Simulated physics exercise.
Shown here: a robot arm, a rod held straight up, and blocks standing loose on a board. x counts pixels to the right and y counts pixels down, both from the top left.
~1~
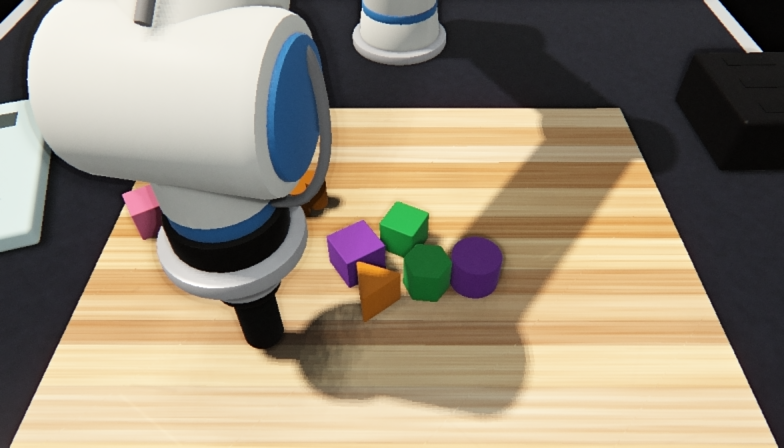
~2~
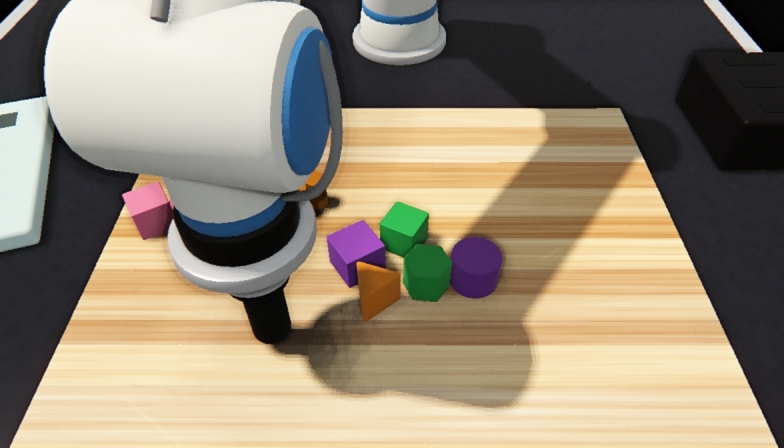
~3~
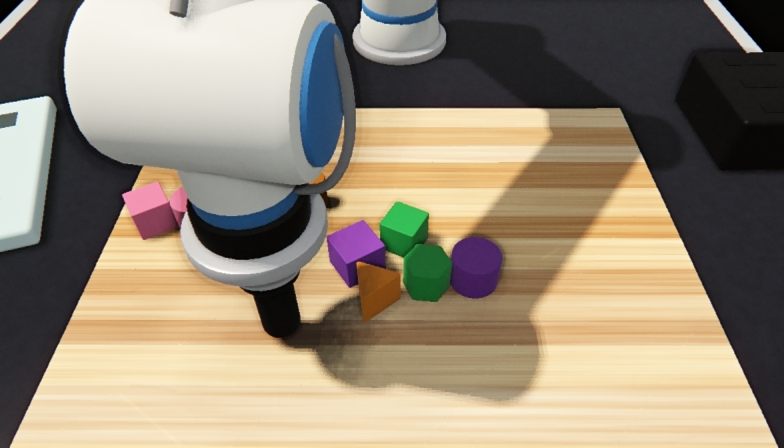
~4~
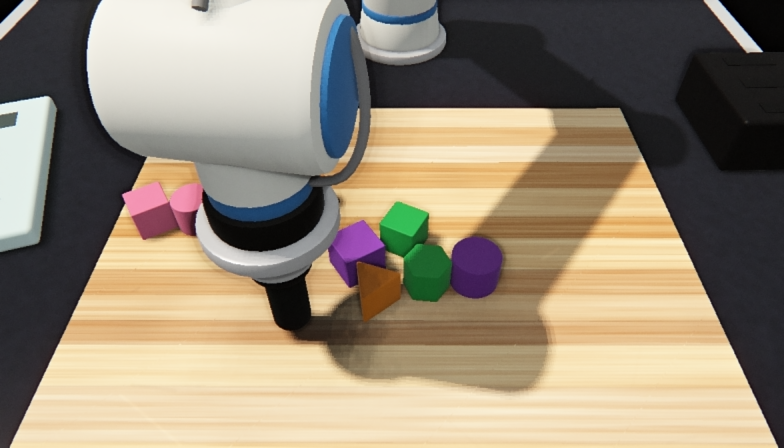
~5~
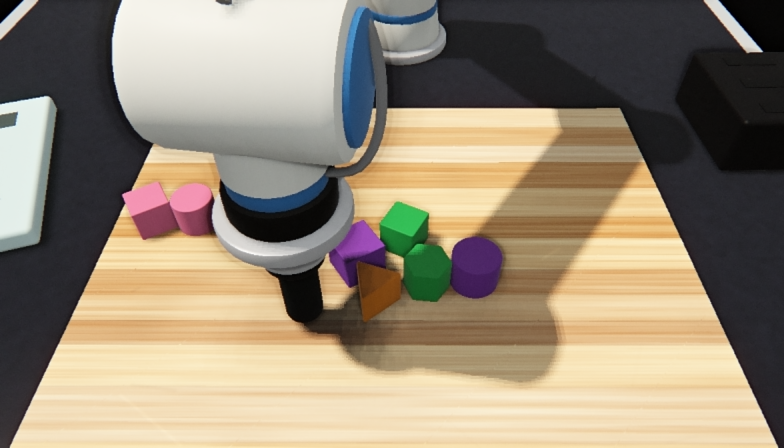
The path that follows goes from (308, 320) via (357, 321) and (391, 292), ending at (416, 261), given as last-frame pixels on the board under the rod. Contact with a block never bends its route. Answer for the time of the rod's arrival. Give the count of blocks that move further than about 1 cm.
I reckon the push displaces three or more of the blocks by more than 1 cm.
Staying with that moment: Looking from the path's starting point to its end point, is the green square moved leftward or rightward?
With start-to-end as forward, it shifts left.
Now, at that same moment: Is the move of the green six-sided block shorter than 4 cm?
I believe not.
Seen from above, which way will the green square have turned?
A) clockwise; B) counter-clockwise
The correct letter is B.
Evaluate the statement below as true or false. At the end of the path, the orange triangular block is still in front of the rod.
That statement is accurate.
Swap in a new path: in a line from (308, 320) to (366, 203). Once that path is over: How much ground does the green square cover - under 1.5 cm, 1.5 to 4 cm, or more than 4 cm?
Answer: 1.5 to 4 cm.
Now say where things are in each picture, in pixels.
The first picture shows rod tip at (265, 334); block tops, purple square at (355, 241); orange triangular block at (374, 277); green square at (405, 218); green six-sided block at (428, 260).
The second picture shows rod at (273, 329); blocks unchanged.
The third picture shows rod at (282, 323); blocks unchanged.
The fourth picture shows rod at (293, 317); blocks unchanged.
The fifth picture shows rod at (305, 309); purple square at (355, 241); orange triangular block at (374, 277); green square at (405, 218); green six-sided block at (428, 260).
The first path, step by step. One third of the way, rod at (357, 309); orange triangular block at (380, 275), turned 25° anticlockwise.
Two thirds of the way, rod at (392, 280); purple square at (354, 237), turned 15° anticlockwise; orange triangular block at (404, 244), turned 45° anticlockwise; green square at (409, 213), turned 20° anticlockwise; green six-sided block at (439, 250), turned 30° clockwise.
At the end, rod at (416, 249); purple square at (354, 236), turned 20° anticlockwise; orange triangular block at (427, 214), turned 50° anticlockwise; green square at (416, 192), turned 55° anticlockwise; green six-sided block at (463, 233), turned 70° clockwise.
